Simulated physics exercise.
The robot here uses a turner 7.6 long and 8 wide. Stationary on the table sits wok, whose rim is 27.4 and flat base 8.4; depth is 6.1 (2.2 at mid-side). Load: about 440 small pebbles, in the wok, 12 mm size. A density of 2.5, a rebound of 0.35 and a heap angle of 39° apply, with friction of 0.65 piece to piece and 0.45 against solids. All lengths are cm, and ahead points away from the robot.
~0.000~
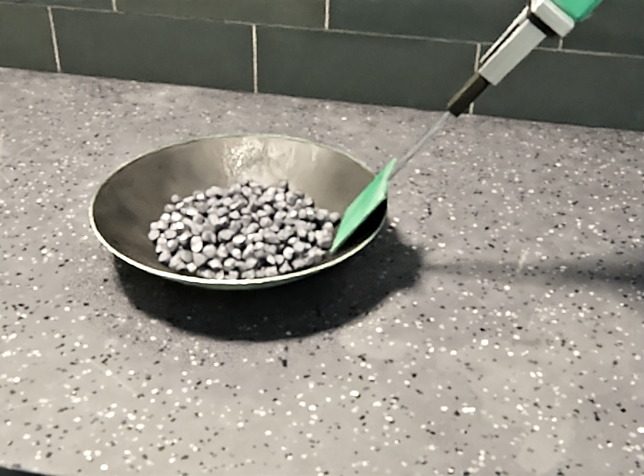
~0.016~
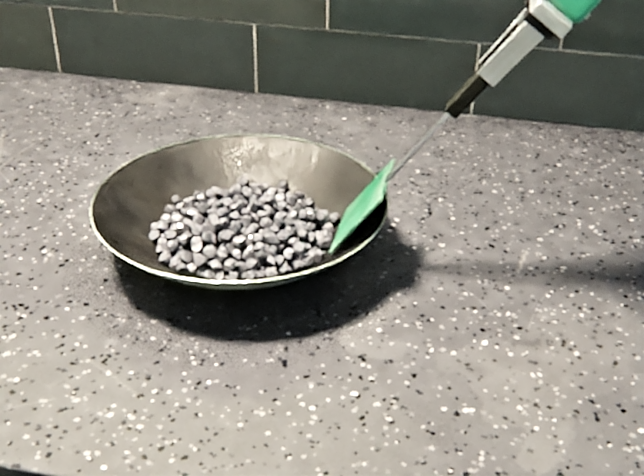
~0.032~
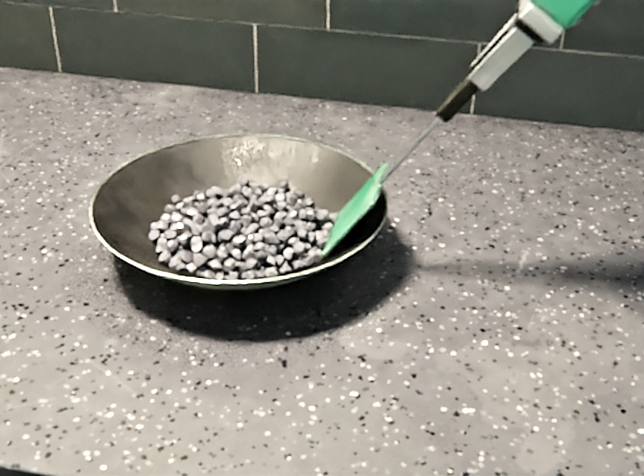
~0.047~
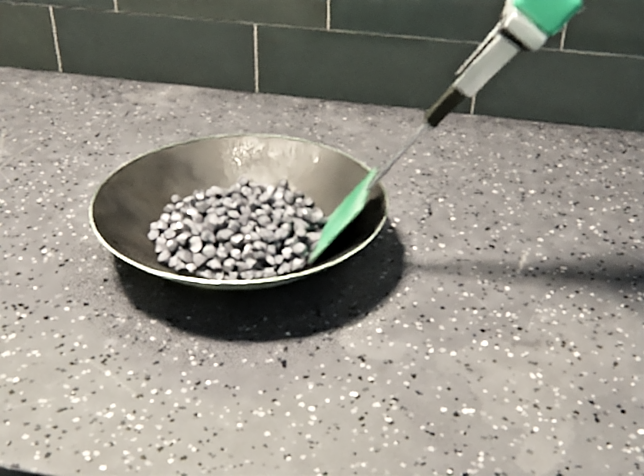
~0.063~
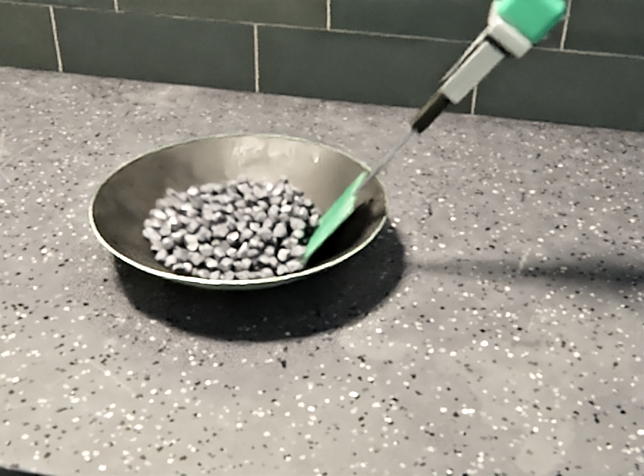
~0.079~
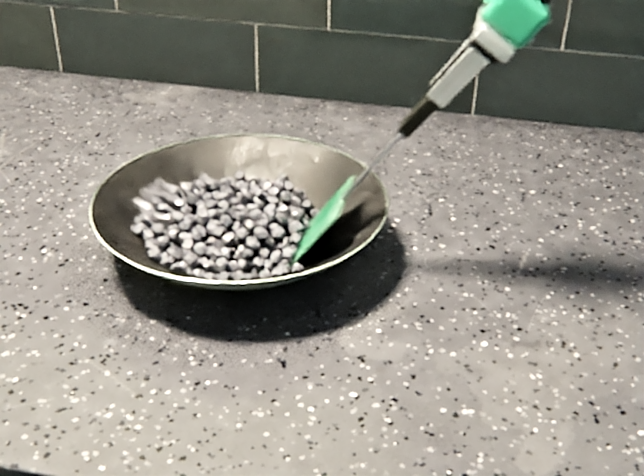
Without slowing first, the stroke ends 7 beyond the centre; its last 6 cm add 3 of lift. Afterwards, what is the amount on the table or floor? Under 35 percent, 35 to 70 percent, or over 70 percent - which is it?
It is under 35 percent.
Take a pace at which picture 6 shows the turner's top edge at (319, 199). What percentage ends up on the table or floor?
My guess is around 40 percent.
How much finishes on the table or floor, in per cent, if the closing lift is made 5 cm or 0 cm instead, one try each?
You'd get some 25 per cent with the first setting and some 30 per cent with the second.
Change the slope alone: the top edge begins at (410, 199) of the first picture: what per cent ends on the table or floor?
I'd estimate around 25 per cent.
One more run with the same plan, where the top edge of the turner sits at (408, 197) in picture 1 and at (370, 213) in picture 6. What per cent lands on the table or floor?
It comes to something like 20 %, give or take.
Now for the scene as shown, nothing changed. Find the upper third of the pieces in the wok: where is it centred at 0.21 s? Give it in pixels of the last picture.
Centre: Approx. (150, 188) in the last view.
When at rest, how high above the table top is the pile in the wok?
Roughly 7.5 centimetres.
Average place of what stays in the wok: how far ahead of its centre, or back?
5.0 cm ahead.
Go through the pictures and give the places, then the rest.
The first picture shows turner top edge at (390, 177), sloping 55°; upper third of the load around (242, 220), from x 155 to 335, top at y 180; 444 in the wok.
The second picture shows turner top edge at (388, 178), sloping 55°; upper third of the load around (243, 220), from x 155 to 335, top at y 180.
The third picture shows turner top edge at (381, 182), sloping 55°; upper third of the load around (243, 220), from x 155 to 335, top at y 180.
The fourth picture shows turner top edge at (369, 187), sloping 55°; upper third of the load around (242, 220), from x 155 to 325, top at y 180.
The fifth picture shows turner top edge at (357, 192), sloping 55°; upper third of the load around (233, 215), from x 150 to 315, top at y 180.
The sixth picture shows turner top edge at (345, 196), sloping 55°; upper third of the load around (219, 210), from x 140 to 315, top at y 175; 444 in the wok.
By 0.15 s, sloping 55°, highest piece 9 above the table; 439 in the wok, 5 on the blade or in flight.
By 0.21 s, sloping 55°, highest piece 9 above the table; 429 in the wok, 15 on the blade or in flight.
By 0.45 s, sloping 55°, highest piece 8 above the table; 320 in the wok, 111 on the table or floor, 13 on the blade or in flight.
By 1.50 s, sloping 55°, highest piece 7 above the table; 320 in the wok, 124 on the table or floor.
Final count, 320 in the wok, 124 on the table or floor. That is 28 % on the table or floor.
